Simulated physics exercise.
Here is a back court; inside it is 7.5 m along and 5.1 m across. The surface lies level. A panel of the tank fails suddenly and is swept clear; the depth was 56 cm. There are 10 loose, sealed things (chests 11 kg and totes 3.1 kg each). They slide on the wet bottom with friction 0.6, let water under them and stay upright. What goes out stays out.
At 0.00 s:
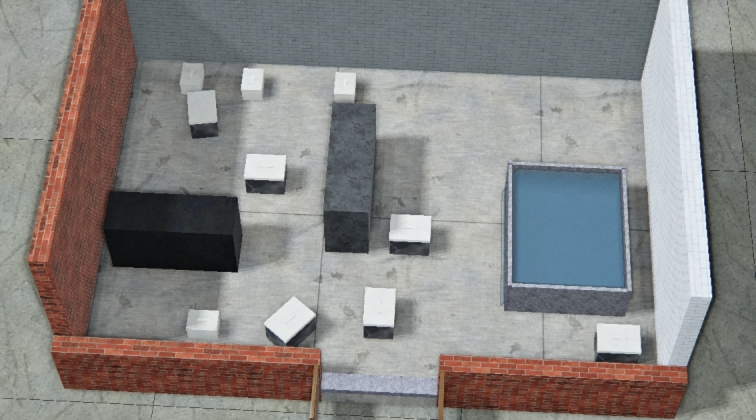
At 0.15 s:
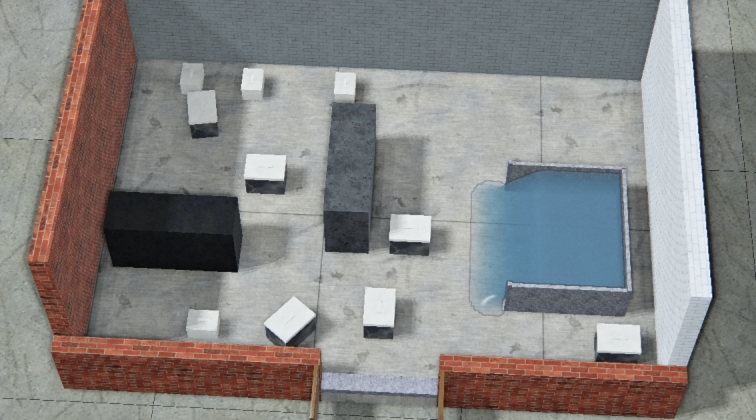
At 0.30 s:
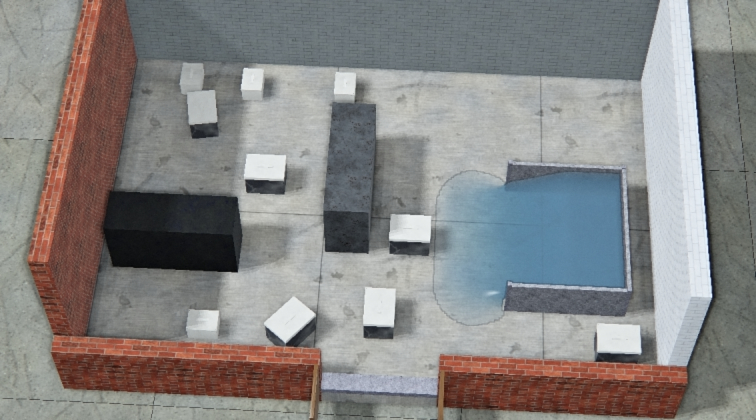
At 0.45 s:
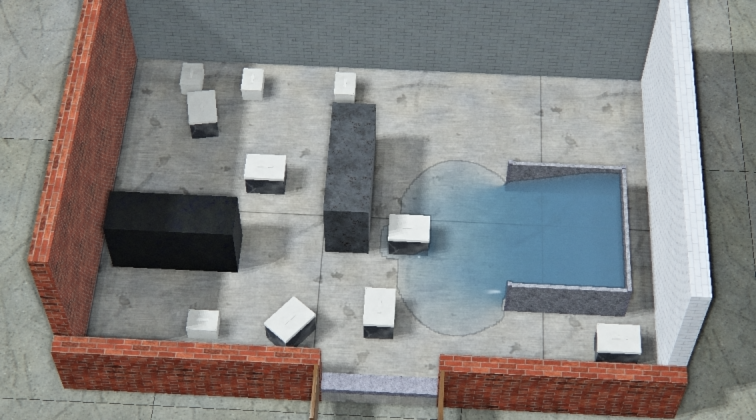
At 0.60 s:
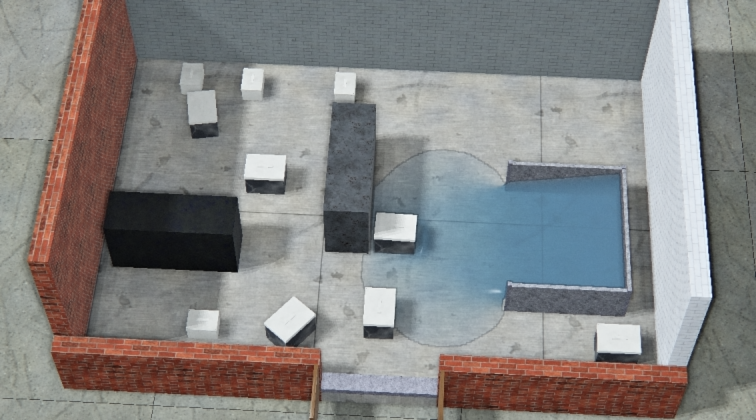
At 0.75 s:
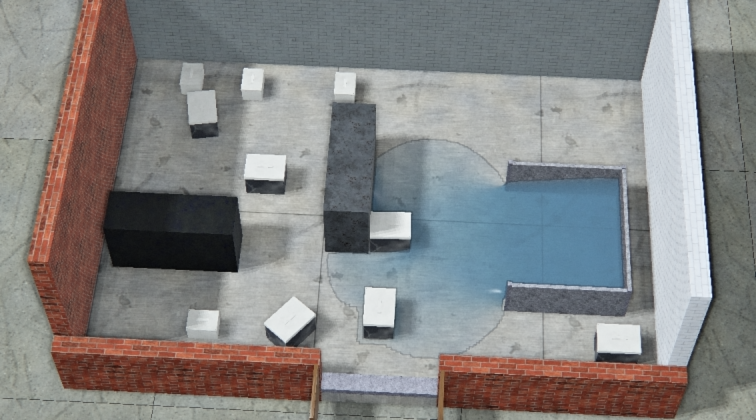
Water spreads leftward across the floor of a walled court as the left side of a raised tank disappears, flowing around a white-topped box and then shifting it slightly left toward a long dark block, while the other boxes stay put.
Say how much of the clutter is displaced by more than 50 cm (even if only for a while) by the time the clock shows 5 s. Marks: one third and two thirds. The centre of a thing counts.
That comes to at least two thirds.
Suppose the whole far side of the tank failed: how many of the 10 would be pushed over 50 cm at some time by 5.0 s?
Then 4.
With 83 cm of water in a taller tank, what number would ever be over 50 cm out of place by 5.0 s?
In that case 7 of them.
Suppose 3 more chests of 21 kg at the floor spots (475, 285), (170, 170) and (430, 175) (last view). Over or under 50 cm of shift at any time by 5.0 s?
In turn: Over, short of it, more.
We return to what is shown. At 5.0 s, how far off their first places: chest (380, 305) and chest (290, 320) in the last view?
In that order: 250 cm, 250 cm.
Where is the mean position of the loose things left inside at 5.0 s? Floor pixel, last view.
Around (218, 222).
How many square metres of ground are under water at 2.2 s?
About 19 m2.
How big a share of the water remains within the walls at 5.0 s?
About 86 per cent.
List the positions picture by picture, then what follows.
In the first frame, a chest at (410, 227), on the bottom; a chest at (619, 338), on the bottom; water covers 2.8 m2; 0 of 10 have shifted.
In the second frame, a chest at (410, 227), on the bottom; a chest at (619, 338), on the bottom; 3.8 m2 under water; 0 of 10 have shifted.
In the third frame, a chest at (410, 227) rests on the ground; a chest at (619, 338) rests on the ground; water covers 5.0 m2; 0 of 10 have shifted.
In the fourth frame, a chest at (409, 227), on the bottom; a chest at (619, 338), on the bottom; 6.3 m2 under water; 0 of 10 have shifted.
In the fifth frame, a chest at (396, 226), on the bottom, 20 cm from its start; a chest at (619, 338) rests on the ground; water covers 7.8 m2; 1 of 10 have shifted.
In the sixth frame, a chest at (390, 224), on the bottom, 27 cm from its start; a chest at (619, 338), on the bottom; water covers 8.9 m2; 1 of 10 have shifted.
After 1.1 s 0 of 10 are over 50 cm from their spots; 1 afloat.
After 2.2 s 4 of 10 are over 50 cm from their spots; 3 afloat.
After 3.5 s 6 of 10 are over 50 cm from their spots; 5 afloat.
After 5.0 s 7 of 10 are over 50 cm from their spots, and 7 have been at some point; 7 afloat.
